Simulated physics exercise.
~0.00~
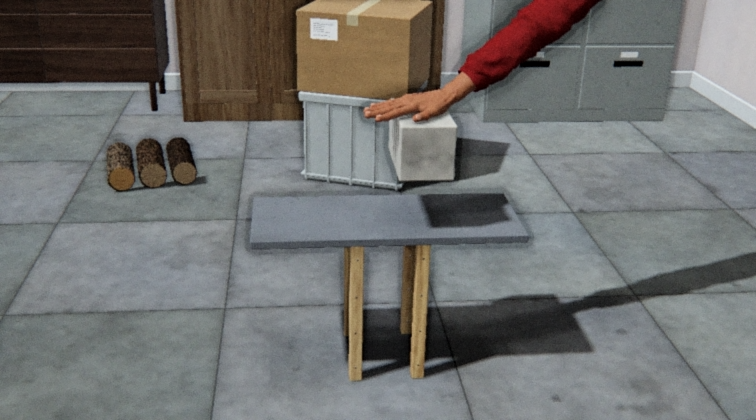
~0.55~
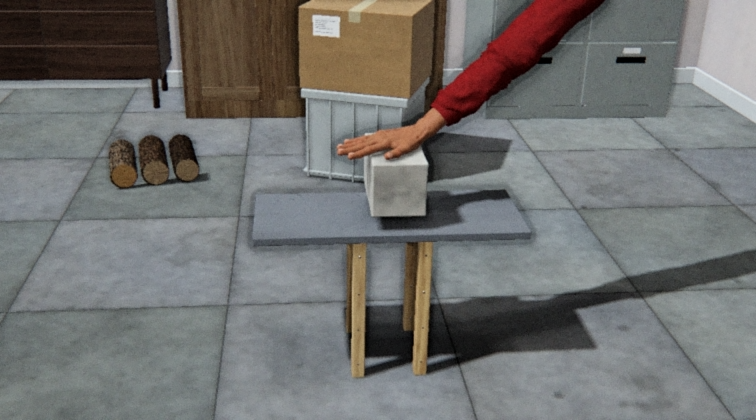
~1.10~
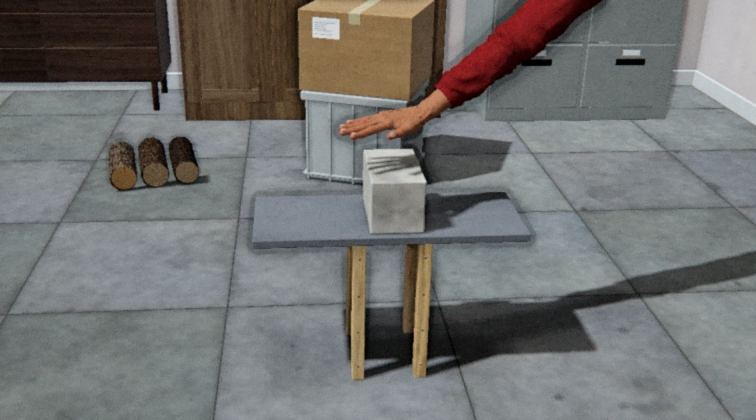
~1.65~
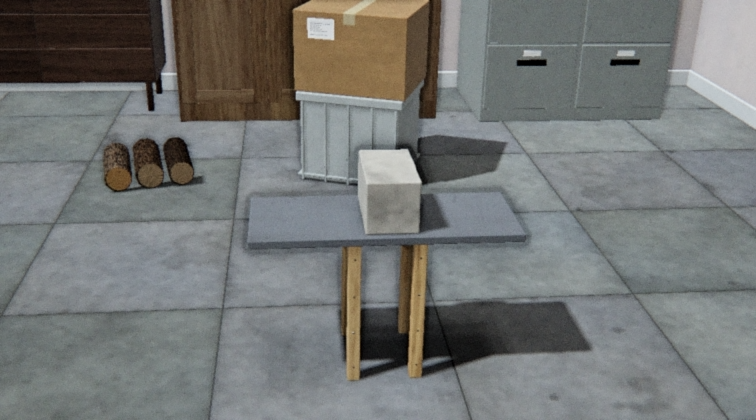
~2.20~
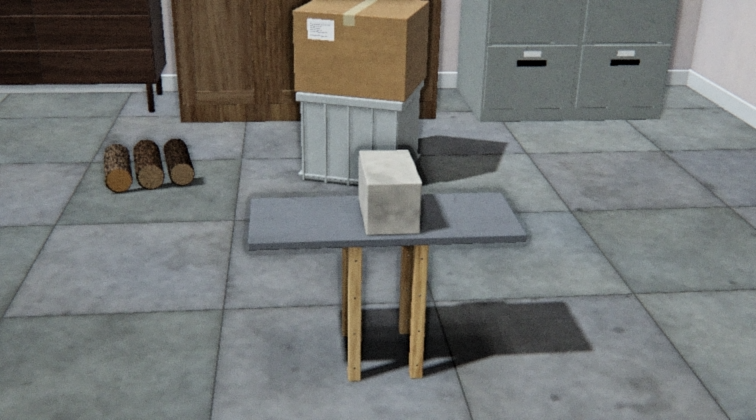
A red-sleeved arm reaches in from the upper right, its hand over a pale block above a small grey table with wooden legs, seen from the front and slightly above in a tiled room. Behind stand a cardboard box on a pale ribbed crate, a brown cabinet and grey drawers, with three short logs lying at left. The hand brings the block left and down onto the tabletop, a little right of its middle. It then lets go, draws back and leaves the view. The block rests where it was set, and the table stays level and steady.
